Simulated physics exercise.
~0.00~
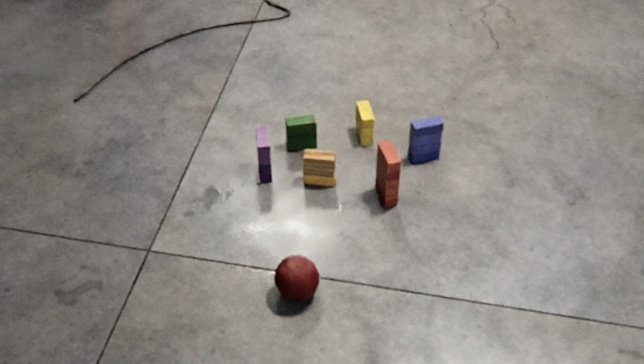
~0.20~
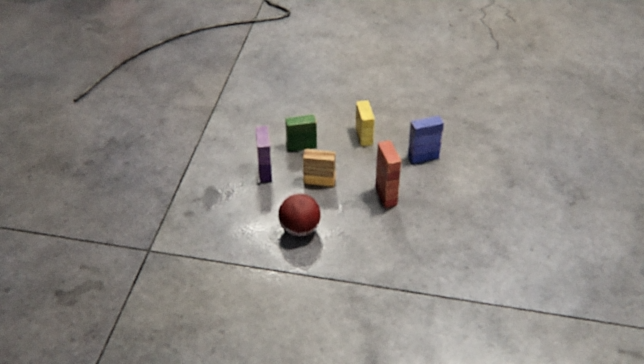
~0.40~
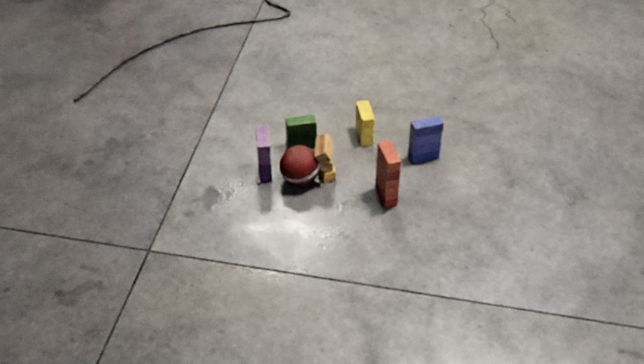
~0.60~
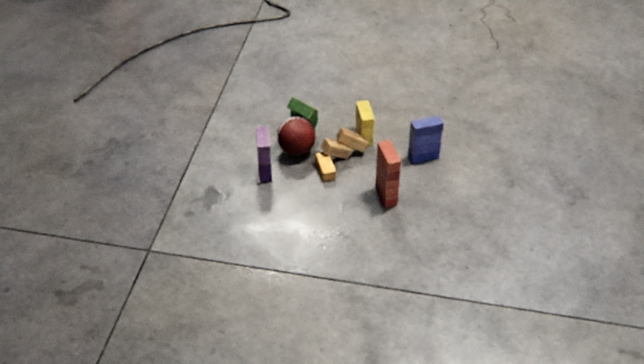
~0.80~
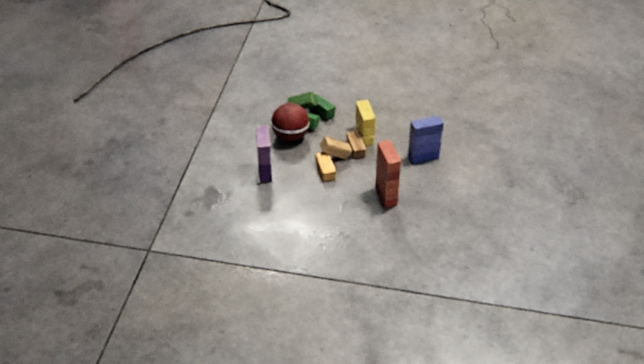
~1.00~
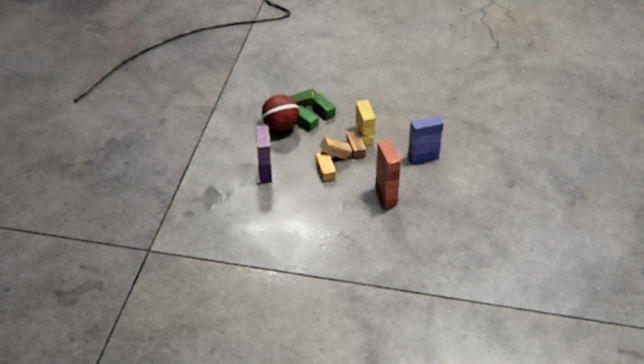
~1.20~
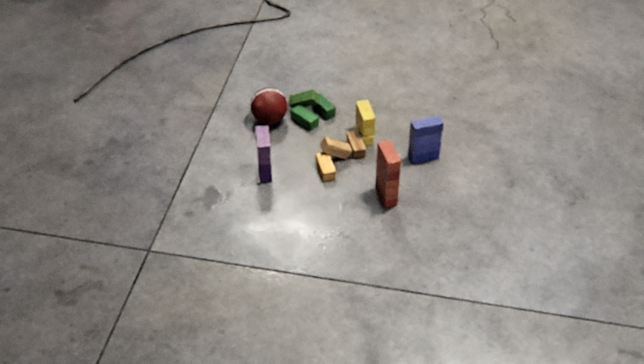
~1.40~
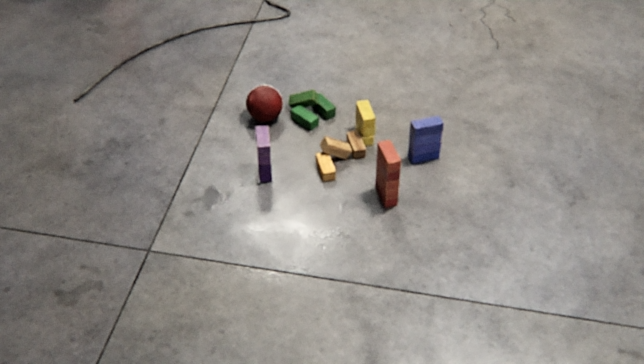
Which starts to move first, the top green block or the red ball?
The red ball starts to move first, and the top green block moves only later.
